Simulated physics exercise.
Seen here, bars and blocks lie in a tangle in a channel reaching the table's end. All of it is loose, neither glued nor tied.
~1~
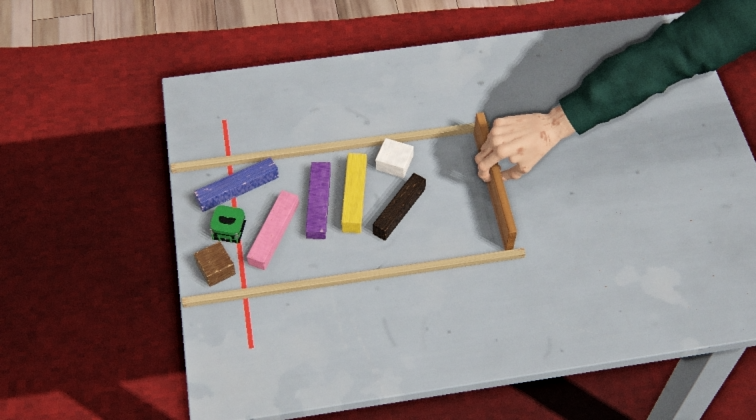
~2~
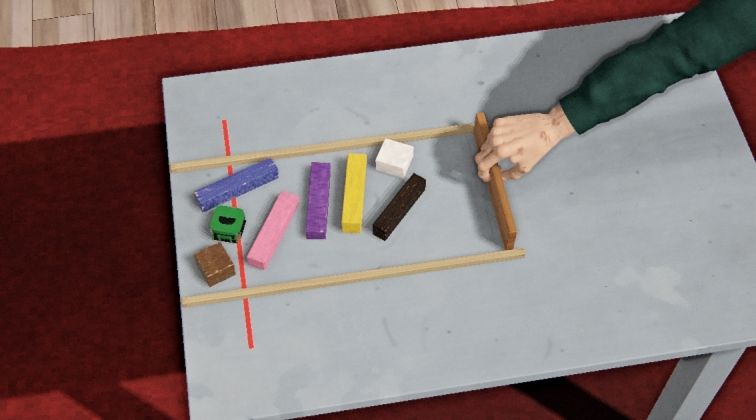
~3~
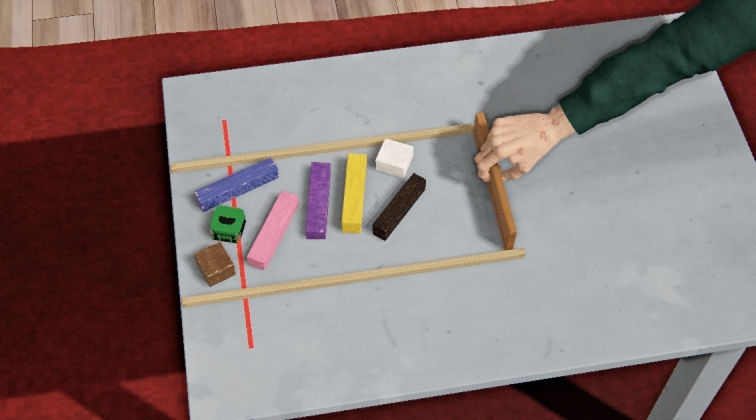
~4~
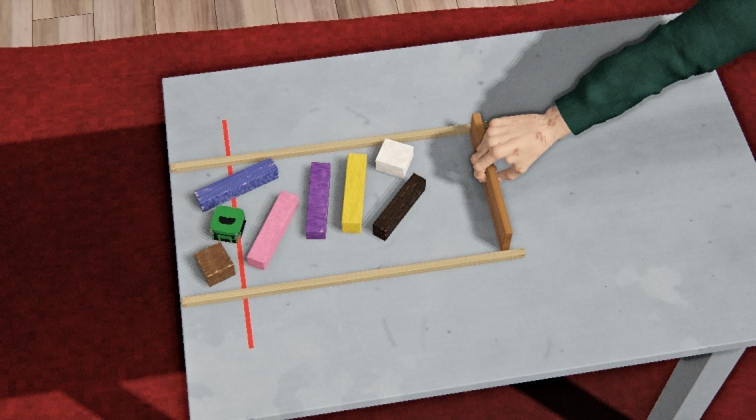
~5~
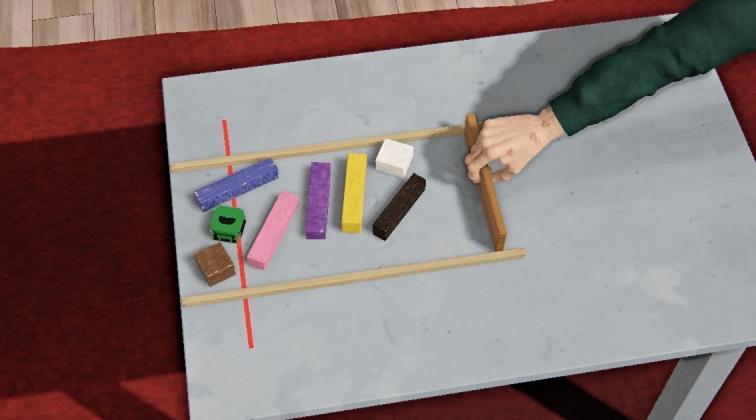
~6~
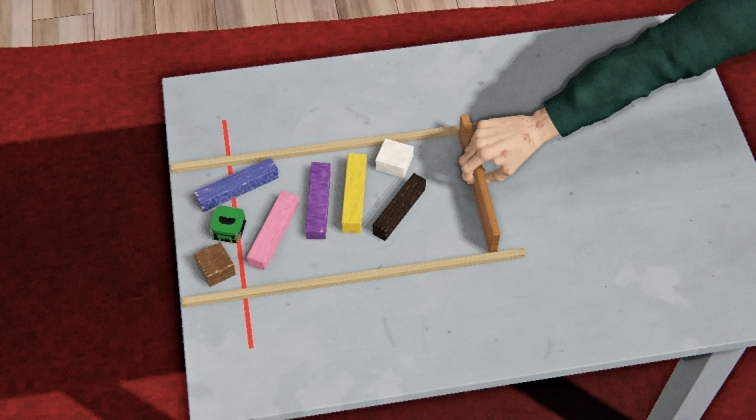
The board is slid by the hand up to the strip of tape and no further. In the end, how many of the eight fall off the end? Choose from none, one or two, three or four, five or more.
Final count: Three or four.
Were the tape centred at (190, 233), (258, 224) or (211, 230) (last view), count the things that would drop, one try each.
Per try in turn: 6, 2, 5.
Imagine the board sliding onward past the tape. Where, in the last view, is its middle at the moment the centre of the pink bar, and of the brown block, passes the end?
Pink bar over the end: About (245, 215). Brown block over the end: About (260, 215).
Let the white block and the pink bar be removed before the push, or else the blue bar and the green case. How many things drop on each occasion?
Taking the two tries in turn, it comes to 2 and 2.
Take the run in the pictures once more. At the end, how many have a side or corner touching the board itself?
The count in contact is 3.
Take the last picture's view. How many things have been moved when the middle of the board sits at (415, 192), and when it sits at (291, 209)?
At the first spot 2, then 8.
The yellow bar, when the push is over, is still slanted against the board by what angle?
Angle: Roughly 15 degrees.
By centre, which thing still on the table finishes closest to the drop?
The purple bar is the one.
A little later, none off yet; brown block at rest near (215, 264); green case at rest near (228, 225); blue bar at rest near (237, 185).
When it is over, the number that fall off is three or four; down, pink bar, green case and brown block.
